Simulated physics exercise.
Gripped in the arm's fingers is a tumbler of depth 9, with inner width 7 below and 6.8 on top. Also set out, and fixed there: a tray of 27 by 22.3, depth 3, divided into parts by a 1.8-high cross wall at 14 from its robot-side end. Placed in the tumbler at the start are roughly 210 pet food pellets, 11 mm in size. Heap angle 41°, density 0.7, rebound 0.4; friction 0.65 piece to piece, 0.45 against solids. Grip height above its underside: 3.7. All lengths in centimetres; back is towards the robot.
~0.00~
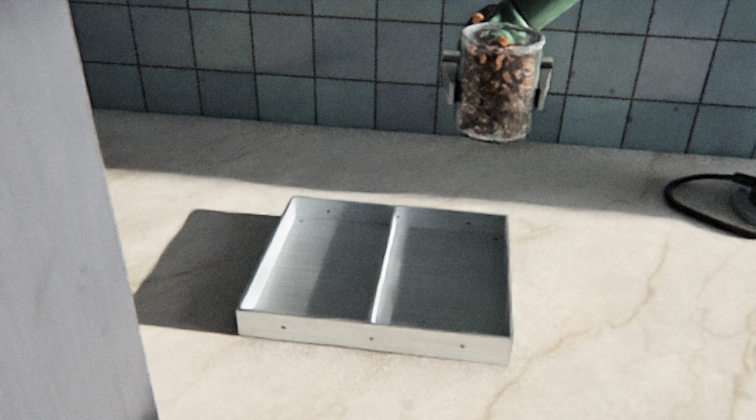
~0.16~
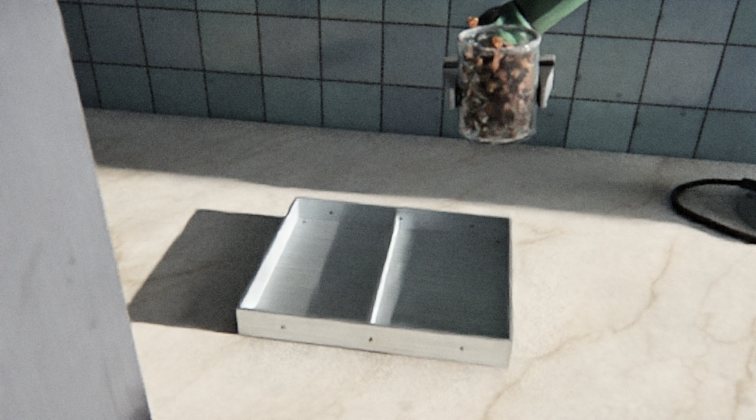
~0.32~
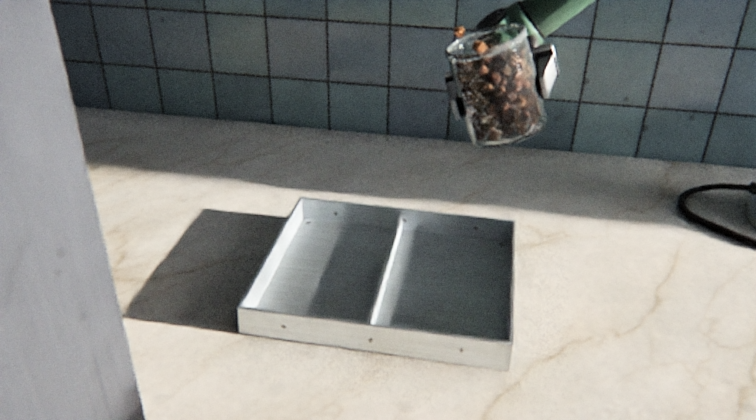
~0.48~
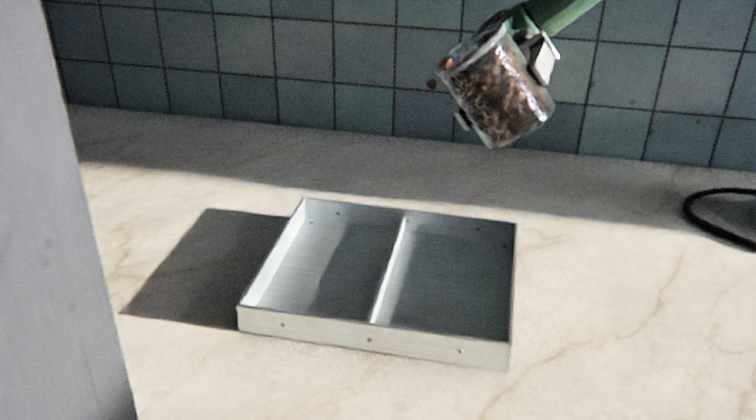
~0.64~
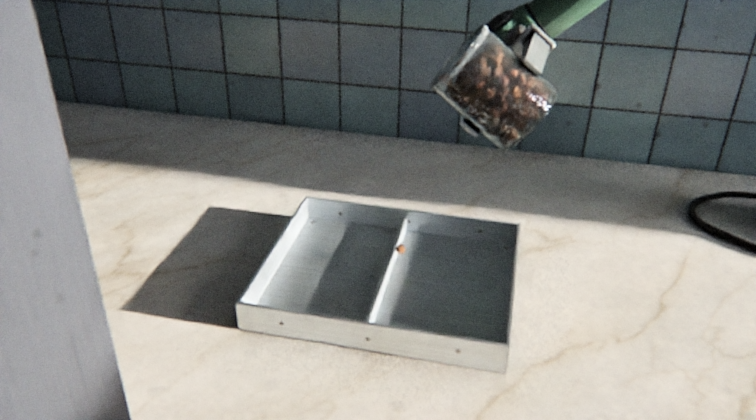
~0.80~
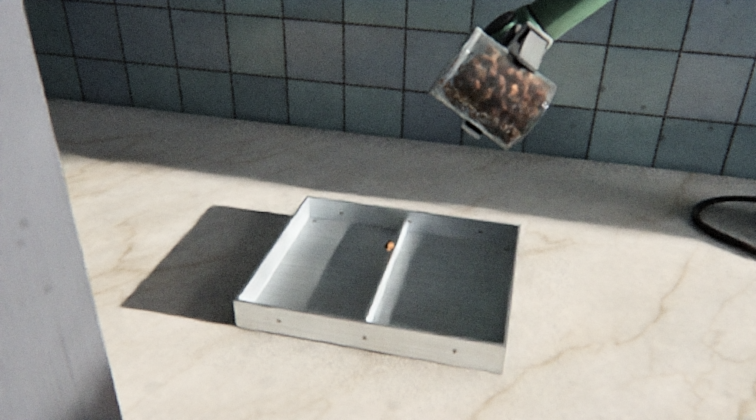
A clear tumbler packed with brown and reddish pellets, gripped by a green robotic arm, hangs above a sunlit, pale stone counter backed by blue-grey tiles, seen from slightly above. Below sits a shallow silver tray split by one divider, with a grey slab at left and a dark loop at right. The arm tilts the tumbler leftward, one pellet drops into the tray and shifts left past the divider, and the camera drifts slightly.
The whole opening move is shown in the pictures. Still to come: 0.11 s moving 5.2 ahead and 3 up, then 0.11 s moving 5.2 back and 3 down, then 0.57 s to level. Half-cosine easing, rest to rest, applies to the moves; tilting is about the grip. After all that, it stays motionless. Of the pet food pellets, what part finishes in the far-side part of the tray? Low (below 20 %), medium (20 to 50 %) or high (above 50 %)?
Medium.
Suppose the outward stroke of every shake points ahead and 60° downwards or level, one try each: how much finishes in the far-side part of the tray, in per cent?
Estimates, in order: 5 % then 10 %.
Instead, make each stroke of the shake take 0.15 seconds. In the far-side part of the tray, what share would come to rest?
Estimate: Close to 15 percent.
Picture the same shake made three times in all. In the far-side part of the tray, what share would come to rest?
It would then be around 50 per cent.
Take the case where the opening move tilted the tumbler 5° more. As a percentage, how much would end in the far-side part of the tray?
In that case roughly 40 per cent.
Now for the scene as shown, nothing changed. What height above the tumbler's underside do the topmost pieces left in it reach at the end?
I'd say near 6.0 cm from the bottom.
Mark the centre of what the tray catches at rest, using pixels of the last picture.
Around (349, 270).
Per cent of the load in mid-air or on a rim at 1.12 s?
Estimated fraction: Near 45 %.
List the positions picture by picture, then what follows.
Tumbler middle at (497, 84), level; upper third of the load around (498, 64), from x 465 to 530, top at y 20; 207 in the tumbler, in the first picture.
Tumbler middle at (497, 86), tilted 6° forward; upper third of the load around (497, 66), from x 465 to 530, top at y 20, in the second picture.
Tumbler middle at (497, 87), tilted 20° forward; upper third of the load around (495, 68), from x 460 to 535, top at y 30, in the third picture.
Tumbler middle at (496, 88), tilted 38° forward; upper third of the load around (494, 70), from x 430 to 540, top at y 50; 206 in the tumbler, 1 in flight or on a rim, in the fourth picture.
Tumbler middle at (494, 90), tilted 52° forward; upper third of the load around (494, 73), from x 400 to 545, top at y 50; 206 in the tumbler, 1 in the robot-side part, in the fifth picture.
Tumbler middle at (493, 90), tilted 58° forward; upper third of the load around (492, 73), from x 390 to 545, top at y 50; 206 in the tumbler, 1 in the far-side part, in the sixth picture.
By 1.12 s, tilted 54° forward, highest piece 26 above the table; 113 in the tumbler, 1 in the far-side part, 93 in flight or on a rim.
By 1.43 s, tilted 10° forward, highest piece 28 above the table; 112 in the tumbler, 61 in the far-side part, 21 in the robot-side part, 13 on the table or floor.
By 1.79 s, level, highest piece 27 above the table; 112 in the tumbler, 61 in the far-side part, 21 in the robot-side part, 13 on the table or floor.
By 2.84 s, level, highest piece 26 above the table; 112 in the tumbler, 61 in the far-side part, 21 in the robot-side part, 13 on the table or floor.
Final count, 112 in the tumbler, 61 in the far-side part, 21 in the robot-side part, 13 on the table or floor. That is 29 % in the far-side part of the tray.
